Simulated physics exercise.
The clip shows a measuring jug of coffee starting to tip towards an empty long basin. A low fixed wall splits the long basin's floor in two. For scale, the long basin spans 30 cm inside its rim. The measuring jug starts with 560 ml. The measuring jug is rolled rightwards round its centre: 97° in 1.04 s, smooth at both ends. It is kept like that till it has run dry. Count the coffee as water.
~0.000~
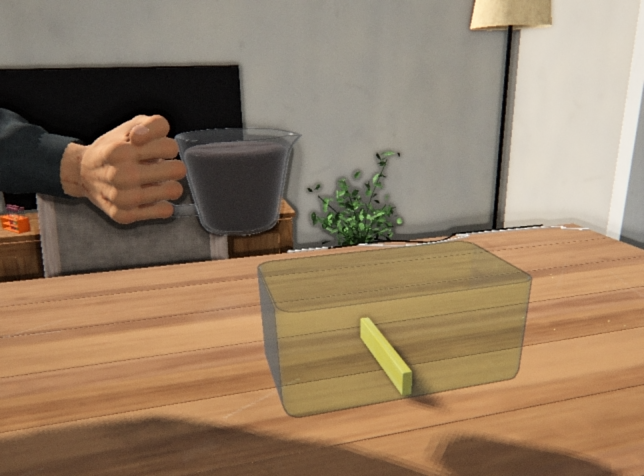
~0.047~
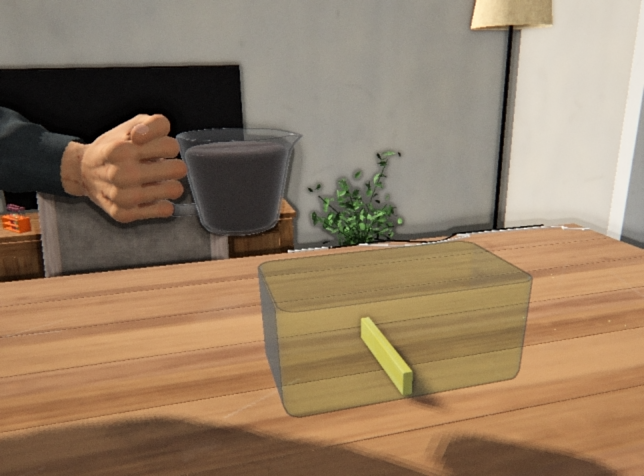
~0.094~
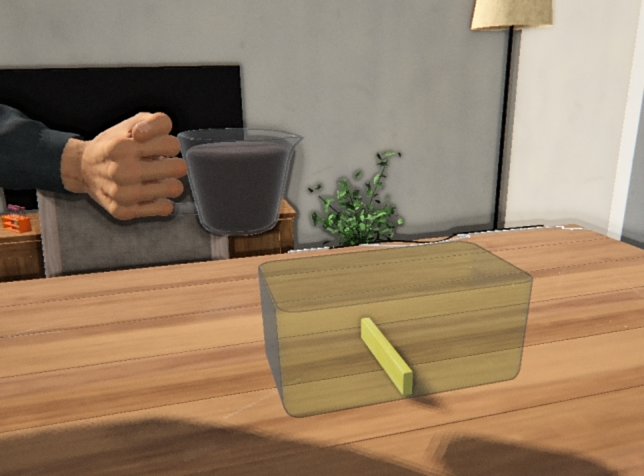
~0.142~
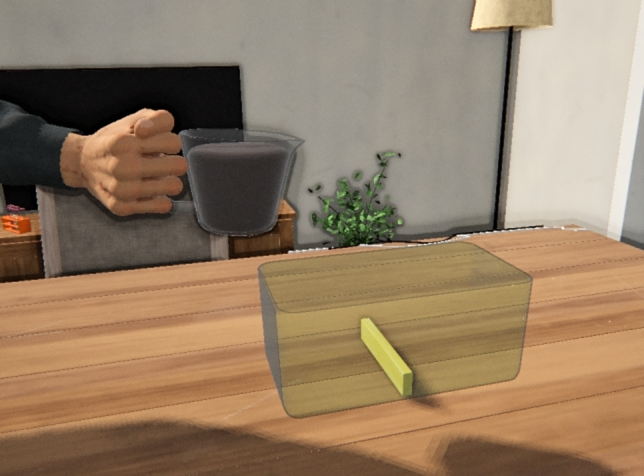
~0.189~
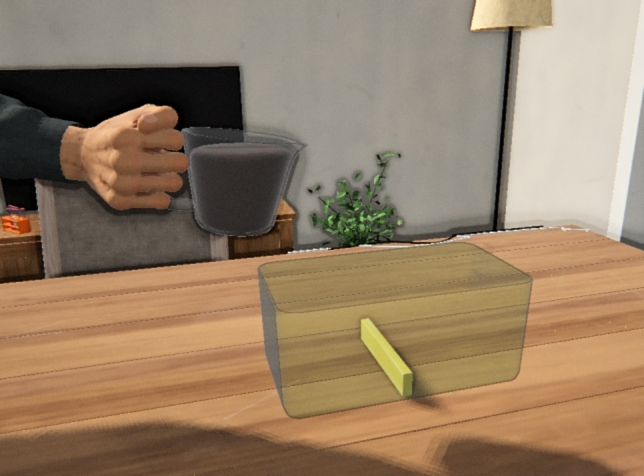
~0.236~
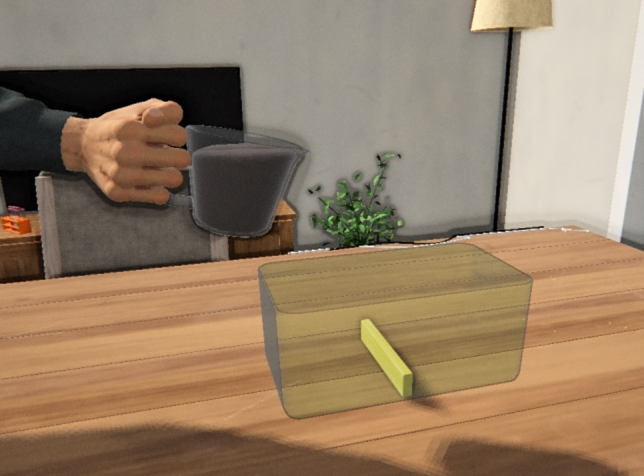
At first, a hand holds a clear measuring jug of dark coffee upright, above and to the left of an empty, see-through yellowish long basin on a wooden table. The jug then leans slightly to the right, slowly and then a little more, while the basin stays still.
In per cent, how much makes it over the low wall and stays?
The far part has some 11 per cent.
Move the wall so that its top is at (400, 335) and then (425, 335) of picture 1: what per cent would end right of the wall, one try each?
First 5, then 10 per cent.
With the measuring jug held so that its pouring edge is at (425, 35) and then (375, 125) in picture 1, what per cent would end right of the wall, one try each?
First 55, then 90 per cent.
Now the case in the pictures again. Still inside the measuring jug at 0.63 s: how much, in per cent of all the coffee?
Near 68 in a hundred.
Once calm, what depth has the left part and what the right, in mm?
Some 24 mm on the left and 2 mm on the right.
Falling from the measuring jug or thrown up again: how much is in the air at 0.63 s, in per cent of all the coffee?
Near 22 in a hundred.
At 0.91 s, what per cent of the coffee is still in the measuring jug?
Near 14 in a hundred.
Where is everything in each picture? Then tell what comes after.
In the first frame, it leans 0°; its right rim is at (301, 133); the coffee meets the walls at (183, 151) and (285, 146); the long basin's rim runs from (266, 287) to (499, 260); the wall's top is at (384, 344).
In the second frame, it leans 0°; its right rim is at (302, 134); the coffee meets the walls at (184, 151) and (287, 146).
In the third frame, it leans 2°; its right rim is at (304, 136); the coffee meets the walls at (185, 151) and (287, 147).
In the fourth frame, it leans 4°; its right rim is at (305, 139); the coffee meets the walls at (188, 151) and (289, 148).
In the fifth frame, it leans 8°; its right rim is at (307, 143); the coffee meets the walls at (189, 151) and (292, 149).
In the sixth frame, it leans 12°; its right rim is at (310, 149); the coffee meets the walls at (191, 153) and (296, 150).
After 0.63 s the tilt is 64° and 68 per cent is still to pour, 10 is left of the wall and 0 right of it.
After 0.91 s the tilt is 94° and 15 per cent is still to pour, 68 is left of the wall and 3 right of it.
After 1.21 s the tilt is 97° and 1 per cent is still to pour, 89 is left of the wall and 8 right of it.
After 1.54 s the tilt is 97° and 0 per cent is still to pour, 87 is left of the wall and 11 right of it.
In the end 87 per cent lies left of the wall, 11 right of it and 2 outside.
